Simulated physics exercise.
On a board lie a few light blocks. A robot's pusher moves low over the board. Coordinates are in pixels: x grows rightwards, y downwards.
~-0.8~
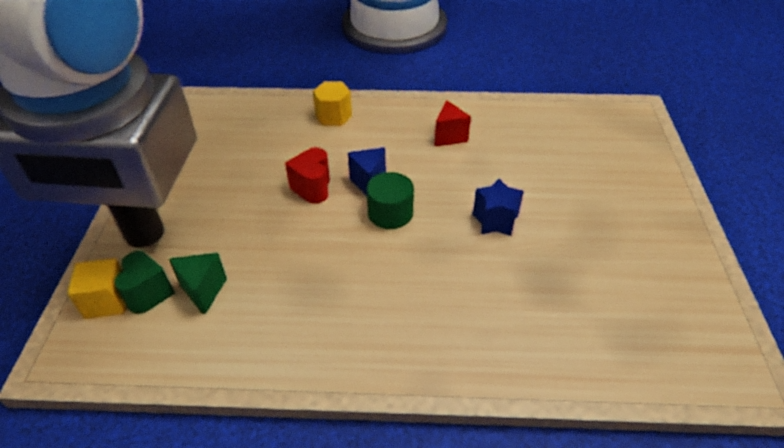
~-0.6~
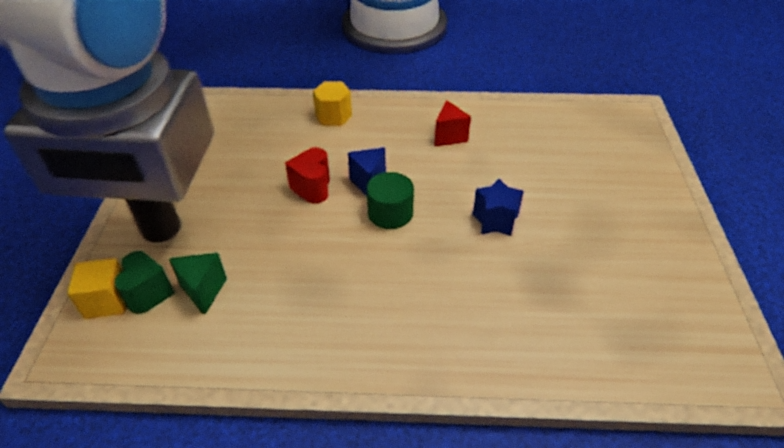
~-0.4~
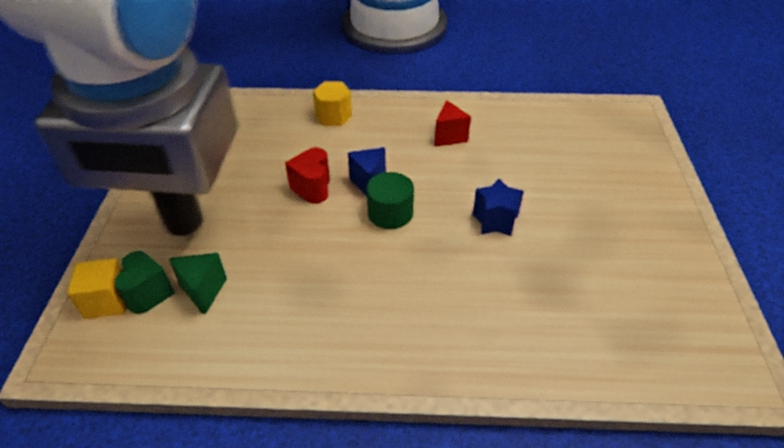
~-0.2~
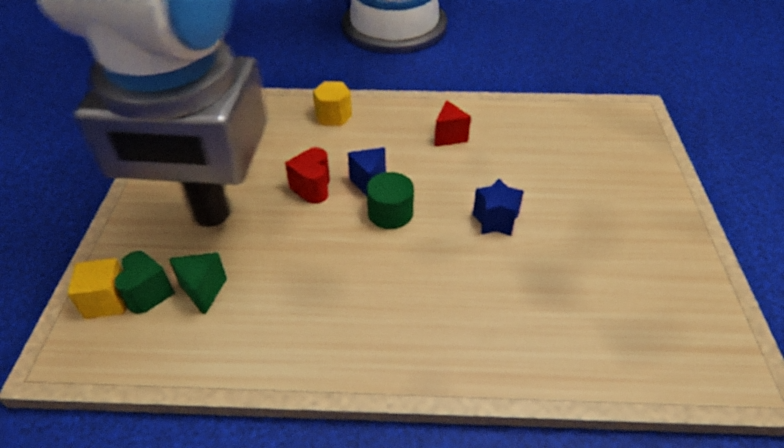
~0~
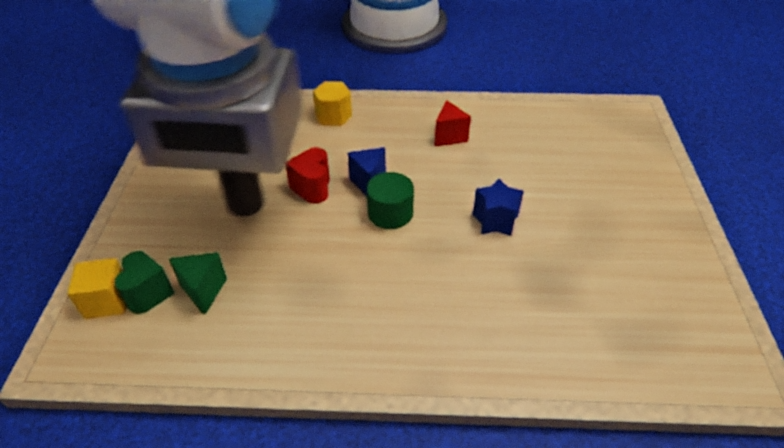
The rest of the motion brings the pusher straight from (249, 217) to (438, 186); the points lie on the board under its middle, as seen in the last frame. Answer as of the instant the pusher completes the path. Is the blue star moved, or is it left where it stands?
It is not moved.
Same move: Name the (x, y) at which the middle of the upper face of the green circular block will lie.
Close to (427, 192).
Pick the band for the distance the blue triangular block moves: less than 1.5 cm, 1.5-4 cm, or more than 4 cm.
It's set to move 1.5-4 cm.
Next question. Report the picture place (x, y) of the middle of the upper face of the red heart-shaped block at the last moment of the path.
It will end up at (327, 154).
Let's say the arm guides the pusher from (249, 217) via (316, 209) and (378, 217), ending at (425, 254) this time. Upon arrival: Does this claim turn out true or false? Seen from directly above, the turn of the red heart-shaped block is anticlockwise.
This is true.
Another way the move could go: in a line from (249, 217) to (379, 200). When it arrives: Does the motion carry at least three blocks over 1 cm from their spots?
Yes.
On the path given first. One third of the way, pusher (313, 194); red heart-shaped block (321, 157), turned 35° anticlockwise.
Two thirds of the way, pusher (378, 183); red heart-shaped block (327, 154), turned 55° anticlockwise; blue triangular block (384, 150), turned 50° anticlockwise; green circular block (409, 189).
At the end, pusher (439, 173); red heart-shaped block (327, 154), turned 55° anticlockwise; blue triangular block (391, 147), turned 75° anticlockwise; green circular block (427, 192); blue star not moved.
